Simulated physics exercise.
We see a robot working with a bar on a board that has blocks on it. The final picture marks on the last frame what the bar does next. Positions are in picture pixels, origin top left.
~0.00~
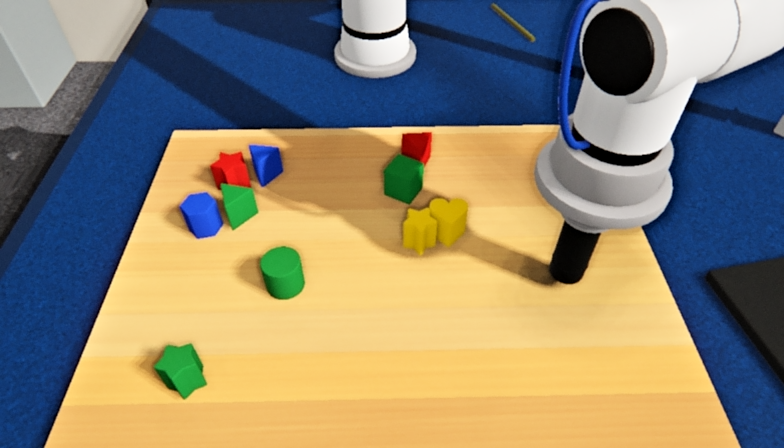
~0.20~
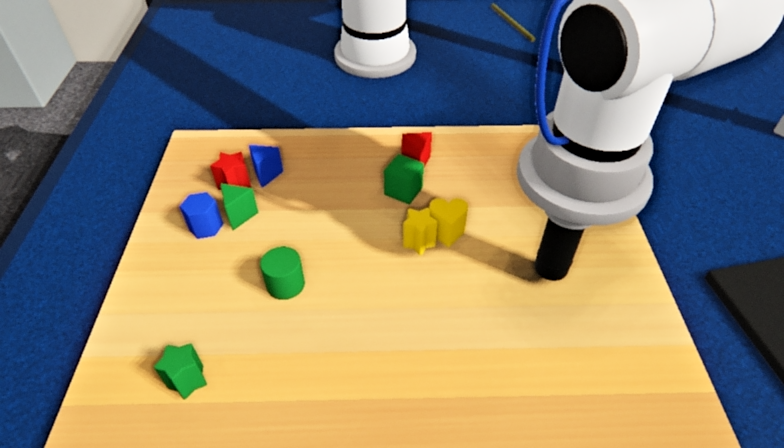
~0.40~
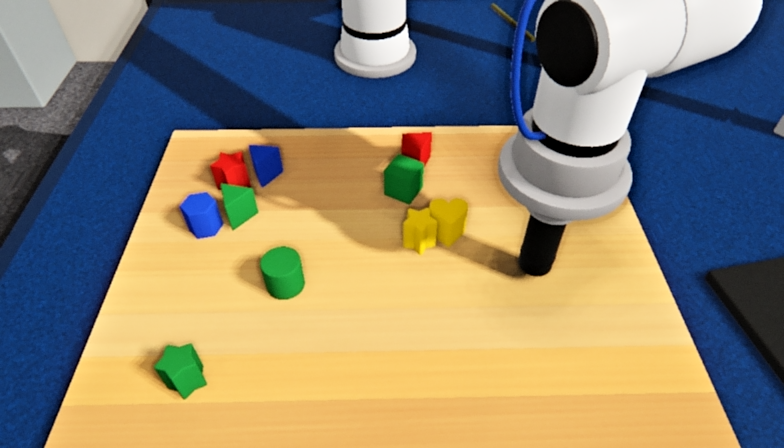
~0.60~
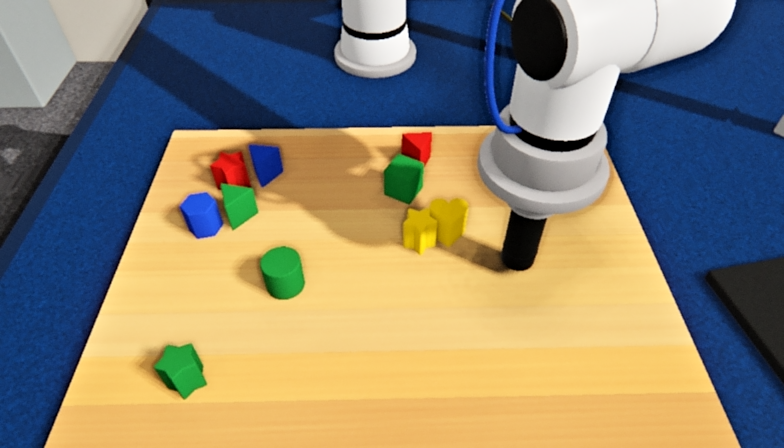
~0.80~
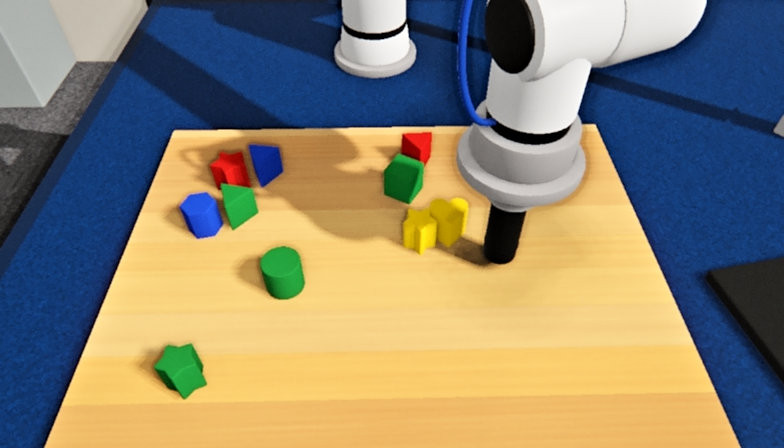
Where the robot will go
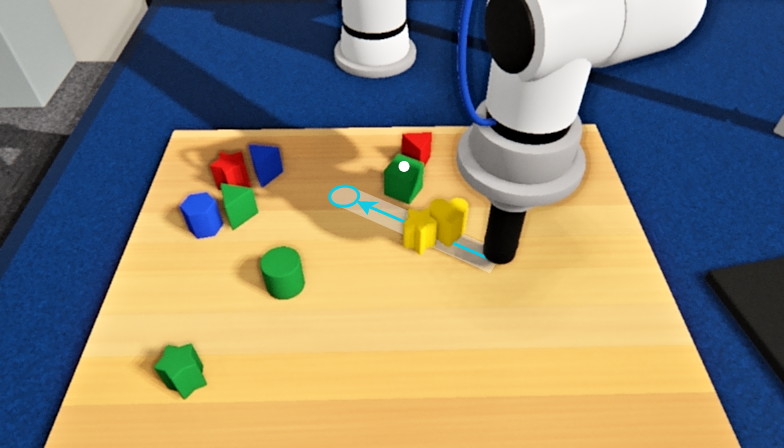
A white robot arm slid its black bar steadily leftward across a wooden board, drawing closer to two yellow blocks, while the red, blue, green and yellow blocks all stayed where they were.
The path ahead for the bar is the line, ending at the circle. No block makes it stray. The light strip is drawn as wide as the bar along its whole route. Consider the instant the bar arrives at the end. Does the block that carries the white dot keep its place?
My answer is no.
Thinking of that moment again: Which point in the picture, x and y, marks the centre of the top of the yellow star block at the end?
The centre of its top will be at (384, 212).
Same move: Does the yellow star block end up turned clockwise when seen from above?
I expect not.
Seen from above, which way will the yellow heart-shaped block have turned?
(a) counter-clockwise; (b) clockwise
Answer: B.
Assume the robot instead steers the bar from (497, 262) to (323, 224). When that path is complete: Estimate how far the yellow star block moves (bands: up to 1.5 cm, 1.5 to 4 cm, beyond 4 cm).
It goes beyond 4 cm.
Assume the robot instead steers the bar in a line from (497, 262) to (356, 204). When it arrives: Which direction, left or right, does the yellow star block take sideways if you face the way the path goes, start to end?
Picture yourself facing from the start of the path to its end: The yellow star block moves off to your left.
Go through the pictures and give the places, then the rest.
Bar tip (566, 272); block tops, green four-sided block (404, 166); yellow star block (420, 218); yellow heart-shaped block (449, 208), in the first frame.
Bar (551, 269); blocks unchanged, in the second frame.
Bar (535, 265); blocks unchanged, in the third frame.
Bar (517, 259); blocks unchanged, in the fourth frame.
Bar (499, 253); green four-sided block (404, 166); yellow star block (420, 218); yellow heart-shaped block (449, 208), in the fifth frame.
Path on the board, from (497, 262) to (344, 196); the dot is on the green four-sided block.
What follows on the original path. One third of the way, bar (443, 229); yellow star block (411, 217), turned 20° anticlockwise; yellow heart-shaped block (430, 194), turned 25° clockwise.
Two thirds of the way, bar (391, 207); green four-sided block (394, 154), turned 15° clockwise; yellow star block (384, 213); yellow heart-shaped block (407, 175), turned 70° clockwise.
At the end, bar (343, 187); green four-sided block (394, 154), turned 15° clockwise; yellow star block (384, 212), turned 120° anticlockwise; yellow heart-shaped block (407, 175), turned 75° clockwise.
